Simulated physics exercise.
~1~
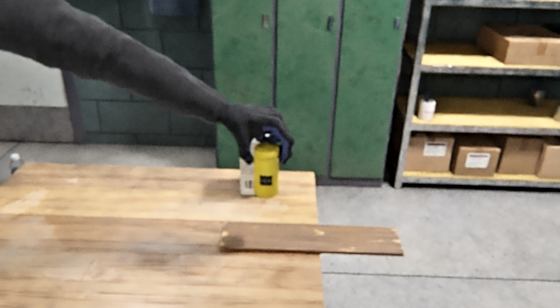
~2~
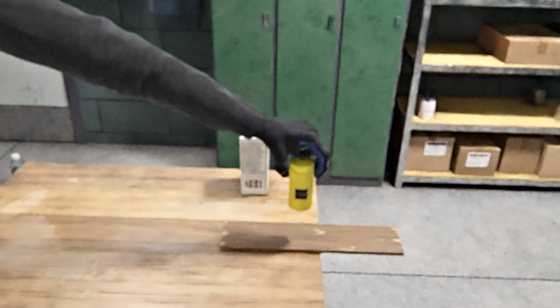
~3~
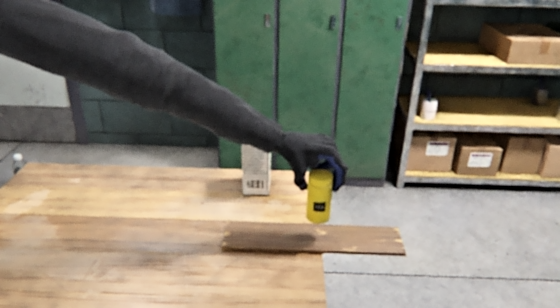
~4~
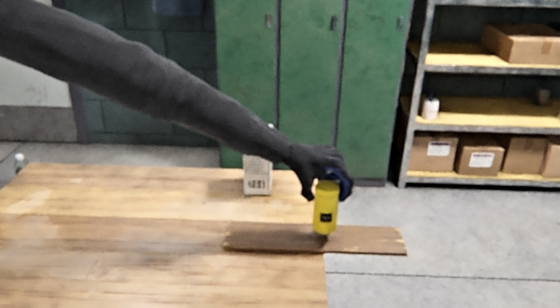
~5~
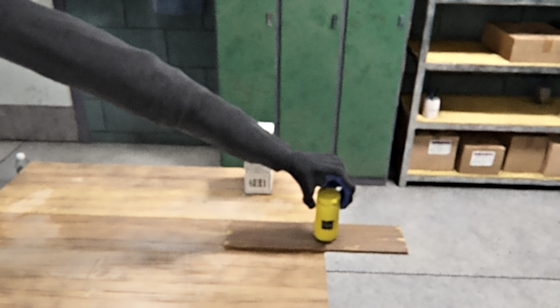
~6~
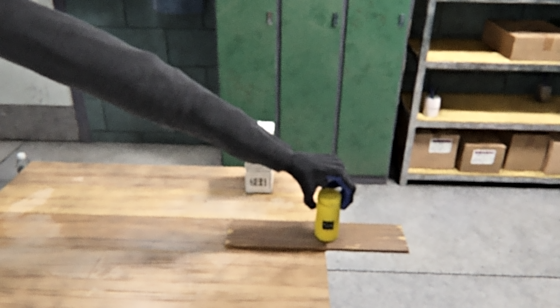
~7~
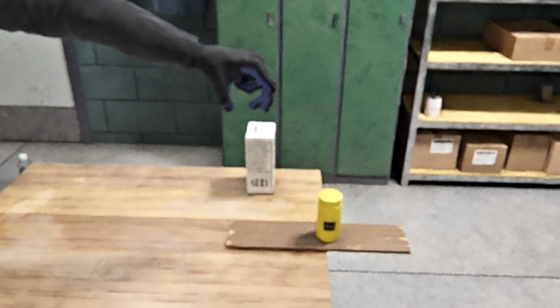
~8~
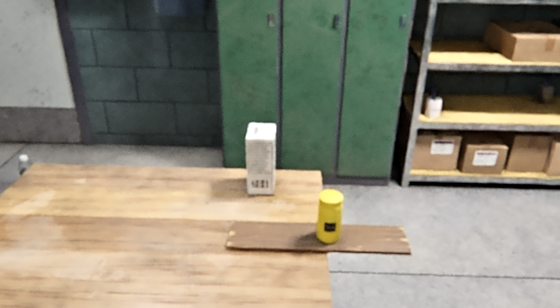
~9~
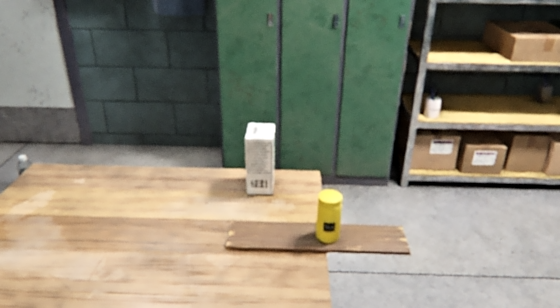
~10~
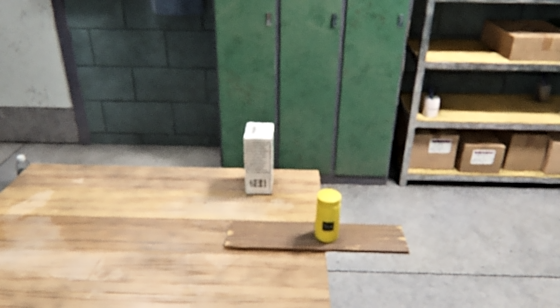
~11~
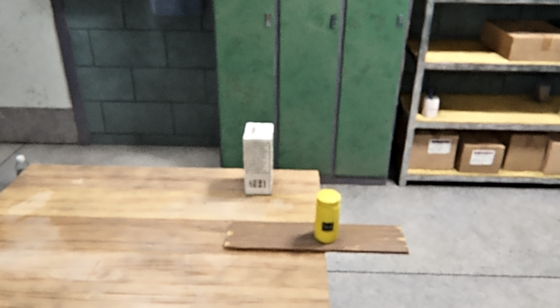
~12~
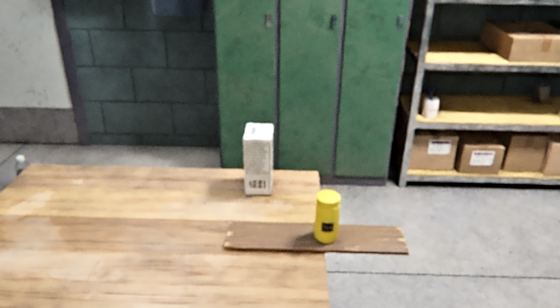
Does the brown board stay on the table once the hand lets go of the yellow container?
Yes, the board stays on the table, still jutting past the edge with the yellow container standing upright on it.
